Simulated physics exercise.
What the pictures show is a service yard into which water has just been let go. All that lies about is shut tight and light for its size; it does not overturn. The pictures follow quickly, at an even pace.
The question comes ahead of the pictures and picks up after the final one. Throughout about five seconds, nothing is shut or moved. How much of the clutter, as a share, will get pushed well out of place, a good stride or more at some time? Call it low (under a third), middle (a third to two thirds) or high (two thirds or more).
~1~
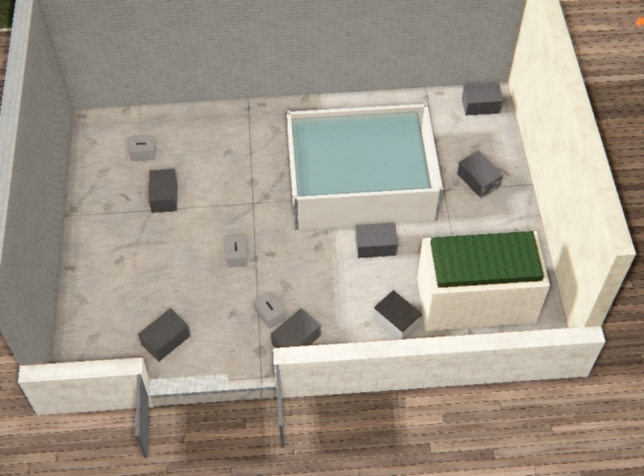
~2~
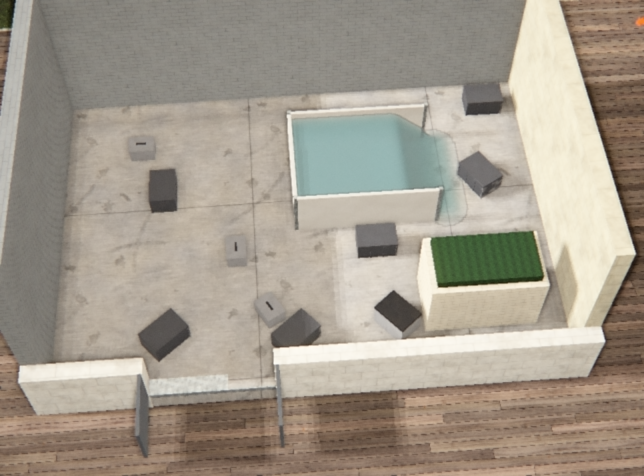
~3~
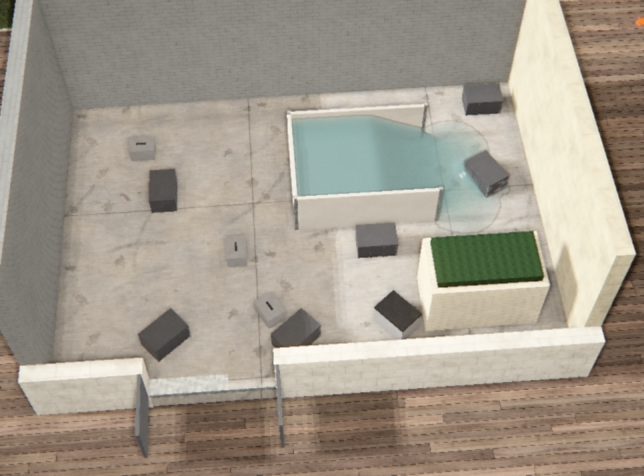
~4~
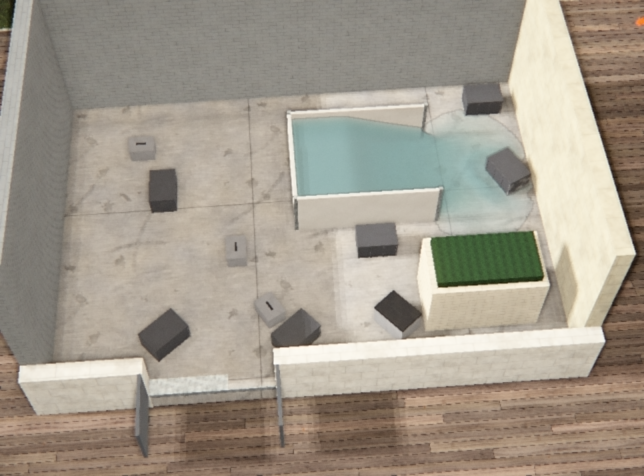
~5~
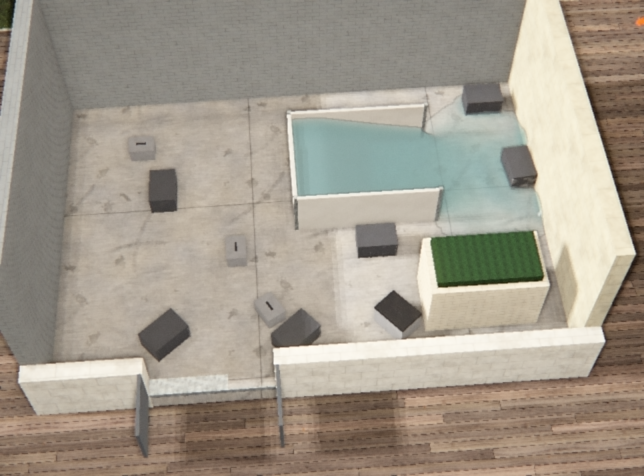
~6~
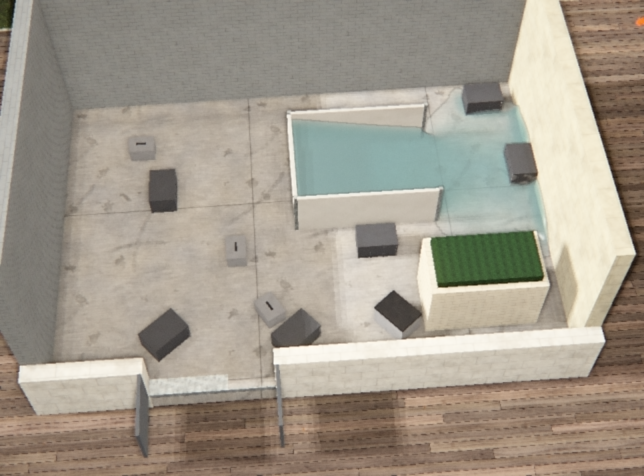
High.
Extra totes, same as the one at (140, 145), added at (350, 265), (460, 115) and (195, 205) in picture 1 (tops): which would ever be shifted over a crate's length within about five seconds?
The first travels far, the second travels far and the third sits tight.
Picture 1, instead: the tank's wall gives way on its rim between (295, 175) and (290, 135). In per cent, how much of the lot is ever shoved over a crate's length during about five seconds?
I'd say near 40 %.
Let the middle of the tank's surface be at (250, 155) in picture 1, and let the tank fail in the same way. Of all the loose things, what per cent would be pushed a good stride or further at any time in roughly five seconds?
It should come out close to 50 %.
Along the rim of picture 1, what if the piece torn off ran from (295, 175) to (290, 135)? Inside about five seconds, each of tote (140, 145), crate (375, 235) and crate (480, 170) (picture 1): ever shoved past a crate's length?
Listed in turn, ends up that far off, never travels that far, never travels that far.
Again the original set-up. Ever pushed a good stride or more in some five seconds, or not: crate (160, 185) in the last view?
Note - travel: Within that distance.
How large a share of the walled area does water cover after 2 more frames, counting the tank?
Around 25 percent.
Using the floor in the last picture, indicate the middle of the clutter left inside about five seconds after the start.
I'd put it roughly at (195, 243).
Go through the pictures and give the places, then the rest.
In the first frame, a crate at (481, 169), on the bottom; a crate at (484, 93) rests on the ground; 0 of 10 have shifted.
In the second frame, a crate at (481, 169) rests on the ground; a crate at (484, 93) rests on the ground; 0 of 10 have shifted.
In the third frame, a crate at (488, 168) rests on the ground, close to its start; a crate at (484, 93), on the bottom; 1 of 10 have shifted.
In the fourth frame, a crate at (509, 165) rests on the ground, a stride from its start; a crate at (484, 93) rests on the ground; 1 of 10 have shifted.
In the fifth frame, a crate at (520, 161) rests on the ground, a stride from its start; a crate at (484, 93), on the bottom; 1 of 10 have shifted.
In the sixth frame, a crate at (522, 158) floats, a stride from its start; a crate at (484, 93) rests on the ground; 1 of 10 have shifted.
A moment on, 1 of 10 are well off their spots; 1 afloat.
Next, 2 of 10 are well off their spots; 1 afloat.
Later, 3 of 10 are well off their spots; 1 afloat.
In the end, 9 of 10 are well off their spots, and 9 have been at some point; 5 afloat.
